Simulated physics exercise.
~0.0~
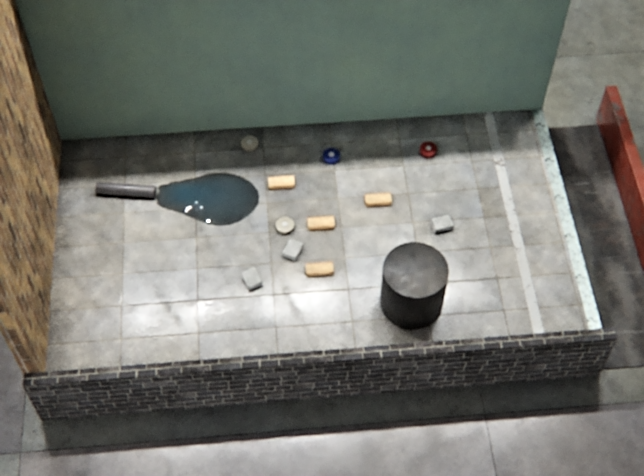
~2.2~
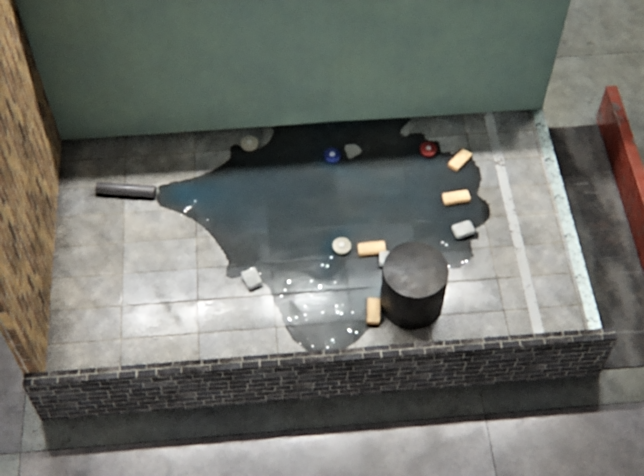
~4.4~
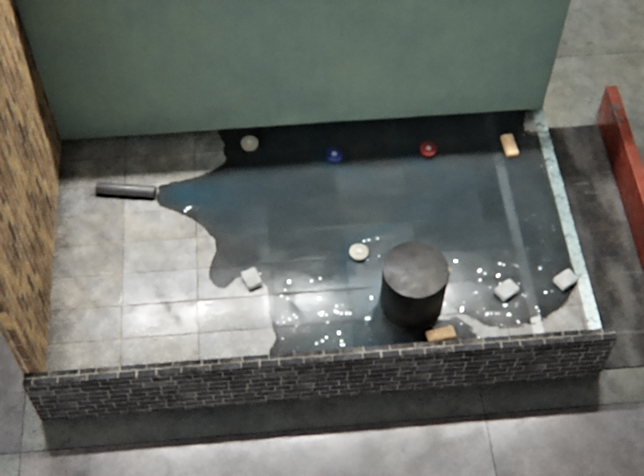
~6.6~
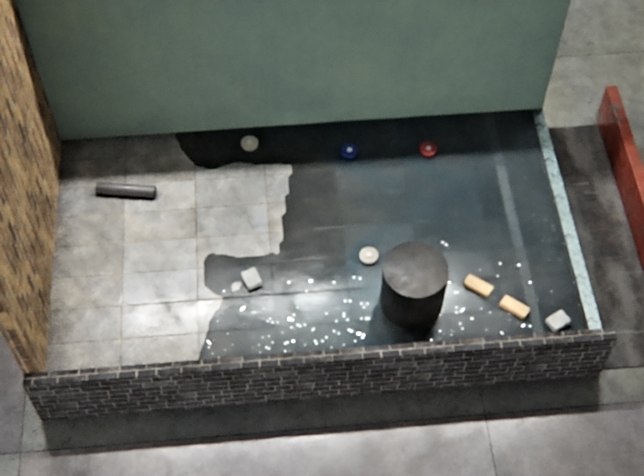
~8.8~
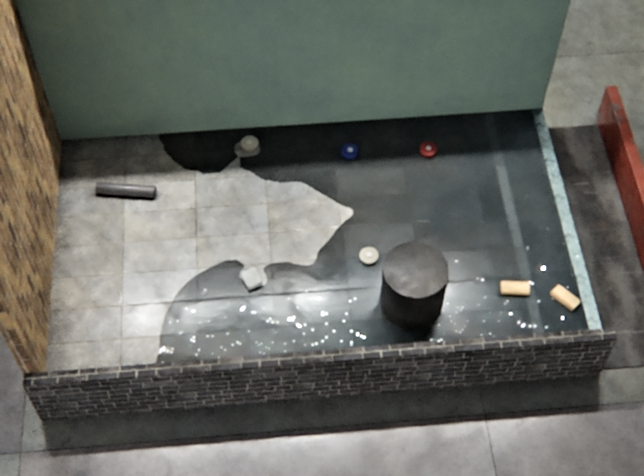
Water spreads from a pipe end across a tiled floor, carrying tan blocks and a grey piece rightward past a dark cylinder, some crossing the pale line, then thins and retreats from the left, while the blue and red lids rest near the back wall, short of the line.
